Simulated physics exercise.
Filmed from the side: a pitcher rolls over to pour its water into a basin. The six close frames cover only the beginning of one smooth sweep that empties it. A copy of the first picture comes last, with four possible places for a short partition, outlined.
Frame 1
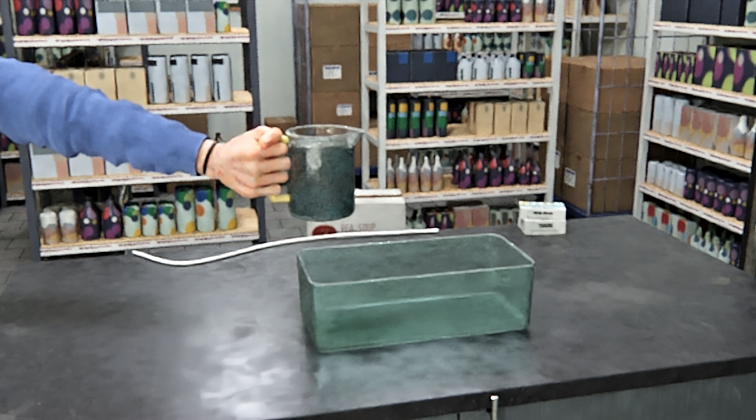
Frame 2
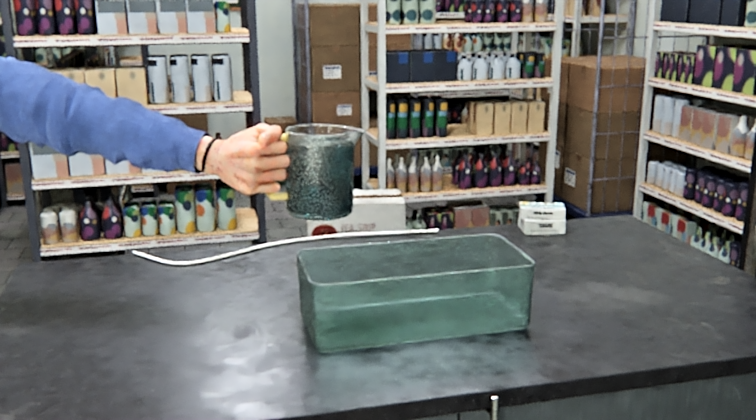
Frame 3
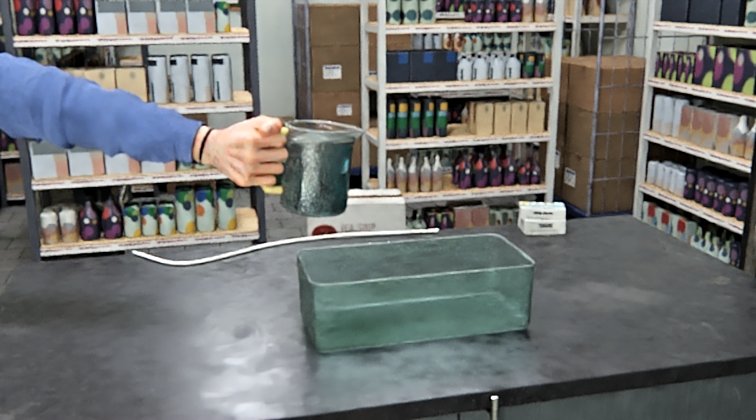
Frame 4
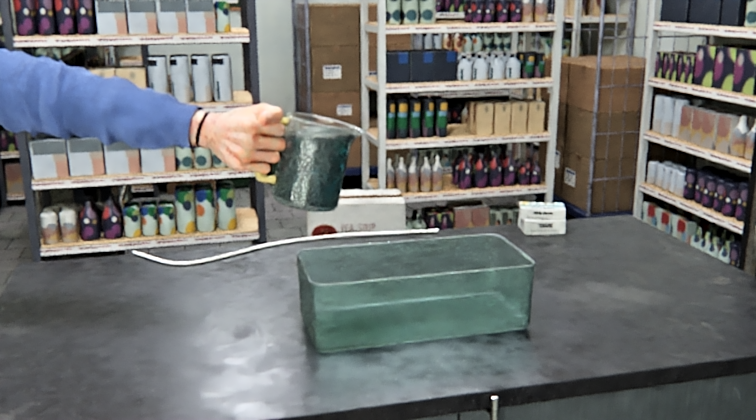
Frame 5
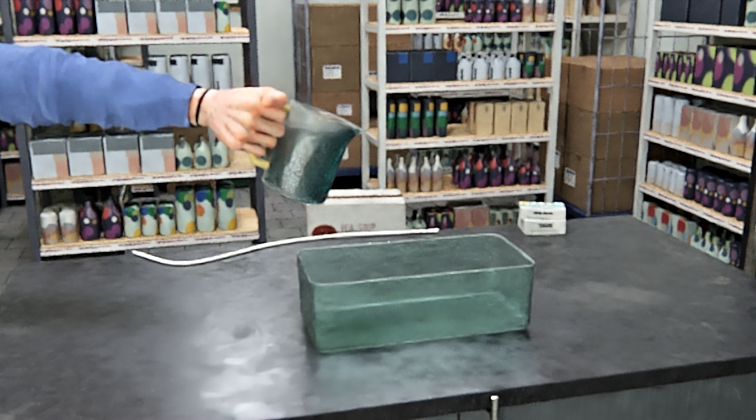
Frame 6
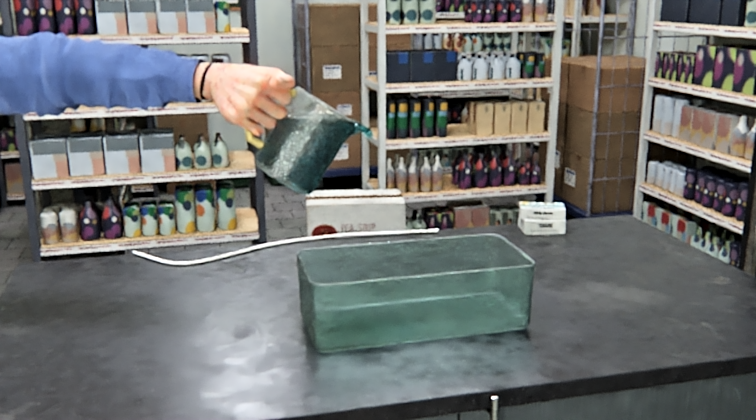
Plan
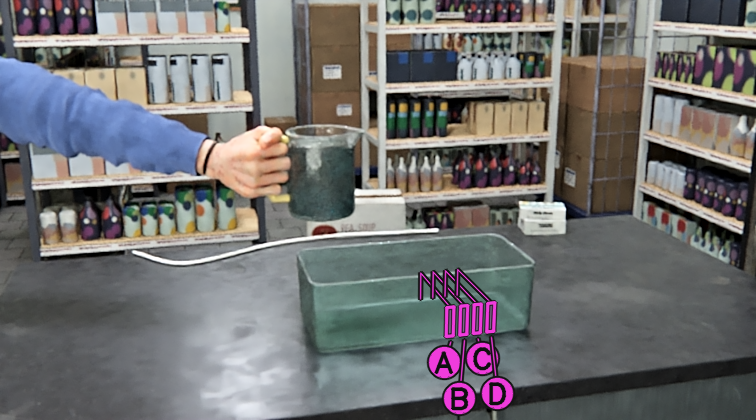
A hand in a blue sleeve held a pitcher of dark water upright above a greenish glass basin on a table, then tilted it gradually to the right until water slipped over its lip.
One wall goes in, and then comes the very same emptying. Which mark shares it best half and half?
Go for B.
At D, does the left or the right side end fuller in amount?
More ends on the left.
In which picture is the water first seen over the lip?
In picture 6.
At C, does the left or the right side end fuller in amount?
The left side.
On the marked copy, A at (450, 341); B at (464, 340); C at (478, 338); D at (491, 337).
Choosing A, about 18 % ends left of the wall and 78 % right of it; 4 % is lost outside.
Choosing B, about 50 % ends left of the wall and 45 % right of it; 6 % is lost outside.
Choosing C, about 80 % ends left of the wall and 13 % right of it; 6 % is lost outside.
Choosing D, about 88 % ends left of the wall and 4 % right of it; 7 % is lost outside.
